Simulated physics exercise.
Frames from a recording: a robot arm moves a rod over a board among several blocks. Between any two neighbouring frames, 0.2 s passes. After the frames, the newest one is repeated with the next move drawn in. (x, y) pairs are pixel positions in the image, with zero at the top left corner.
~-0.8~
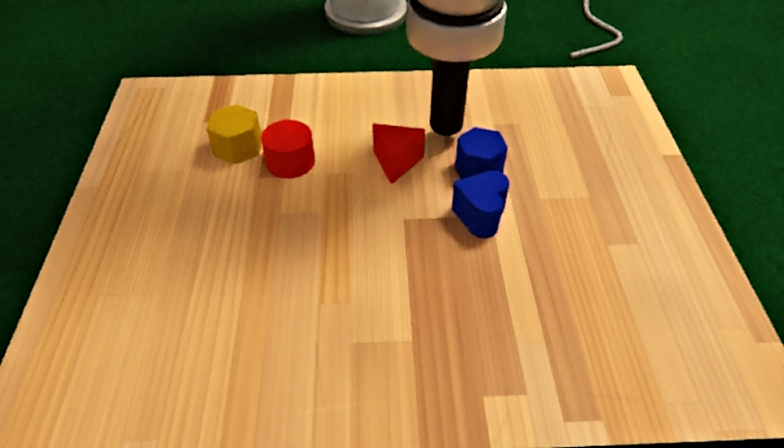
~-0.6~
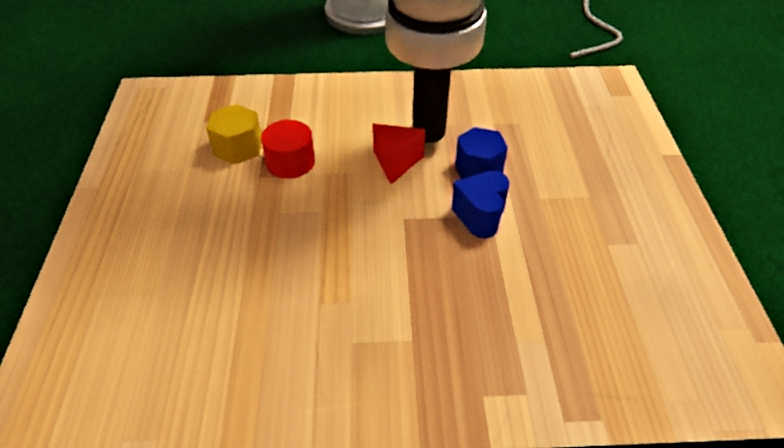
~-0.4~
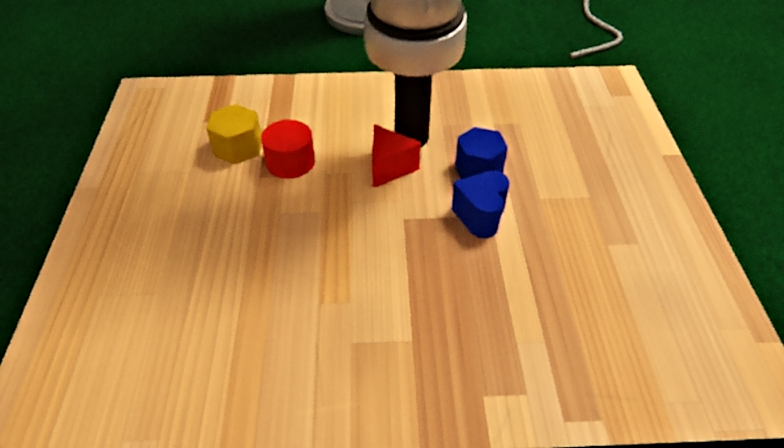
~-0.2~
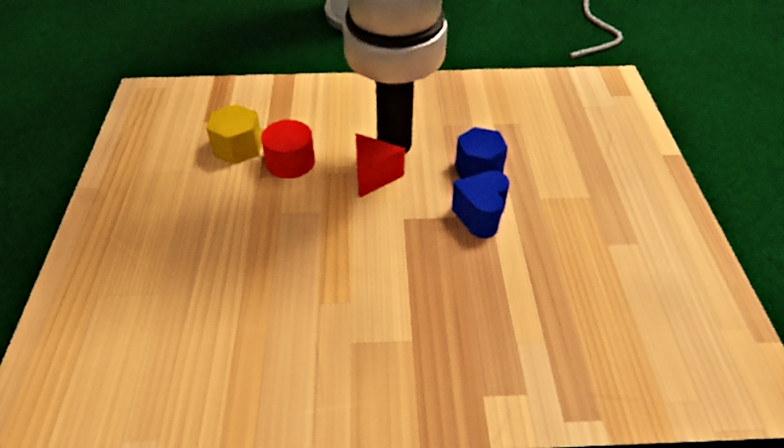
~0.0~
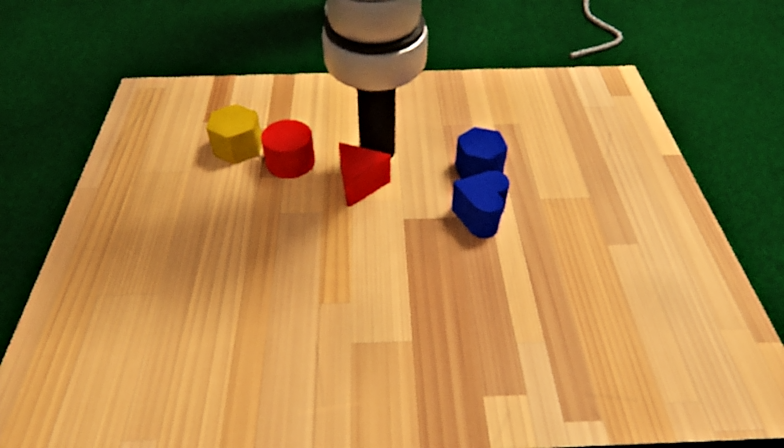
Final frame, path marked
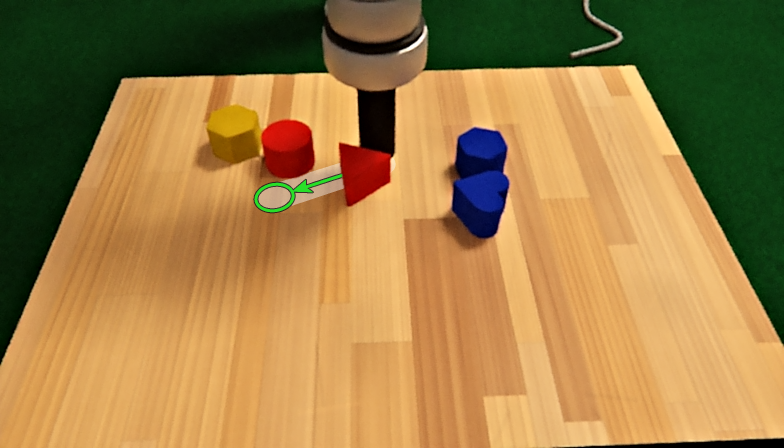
In the video, a robot arm moves a black rod leftward over a wooden board holding five blocks, then pushes the red three-sided block left and slightly toward the viewer, while the yellow, red round and blue blocks stay still.
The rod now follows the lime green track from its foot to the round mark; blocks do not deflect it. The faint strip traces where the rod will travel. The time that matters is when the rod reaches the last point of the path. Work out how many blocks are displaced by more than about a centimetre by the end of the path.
A single block is moved.
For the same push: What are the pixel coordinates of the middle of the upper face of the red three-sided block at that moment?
In the picture, that point is around (336, 178).
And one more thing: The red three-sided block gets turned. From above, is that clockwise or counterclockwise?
Looking down, my answer is that the red three-sided block rotates anticlockwise.
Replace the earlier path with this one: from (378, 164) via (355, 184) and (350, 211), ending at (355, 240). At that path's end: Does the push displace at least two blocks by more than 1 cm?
Going by the path, no.
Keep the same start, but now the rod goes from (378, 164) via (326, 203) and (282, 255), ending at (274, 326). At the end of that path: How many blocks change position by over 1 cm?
When the path ends, I think you'll find one block out of place by more than 1 cm.
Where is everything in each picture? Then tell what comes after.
The first picture shows tip of the rod at (446, 126), middles of tops, red round block at (286, 135), red three-sided block at (396, 136).
The second picture shows rod at (429, 133), nothing pushed.
The third picture shows rod at (412, 140), red three-sided block at (389, 141).
The fourth picture shows rod at (395, 147), red three-sided block at (373, 150).
The fifth picture shows rod at (378, 153), red round block at (286, 135), red three-sided block at (359, 158).
The line goes in a line from (378, 164) to (275, 197).
What follows on the original path. One third of the way, rod at (342, 164); red three-sided block at (340, 173), turned 25° anticlockwise.
Two thirds of the way, rod at (307, 175); red three-sided block at (336, 178), turned 40° anticlockwise.
At the end, rod at (272, 186); red round block unmoved; red three-sided block at (336, 178), turned 40° anticlockwise.
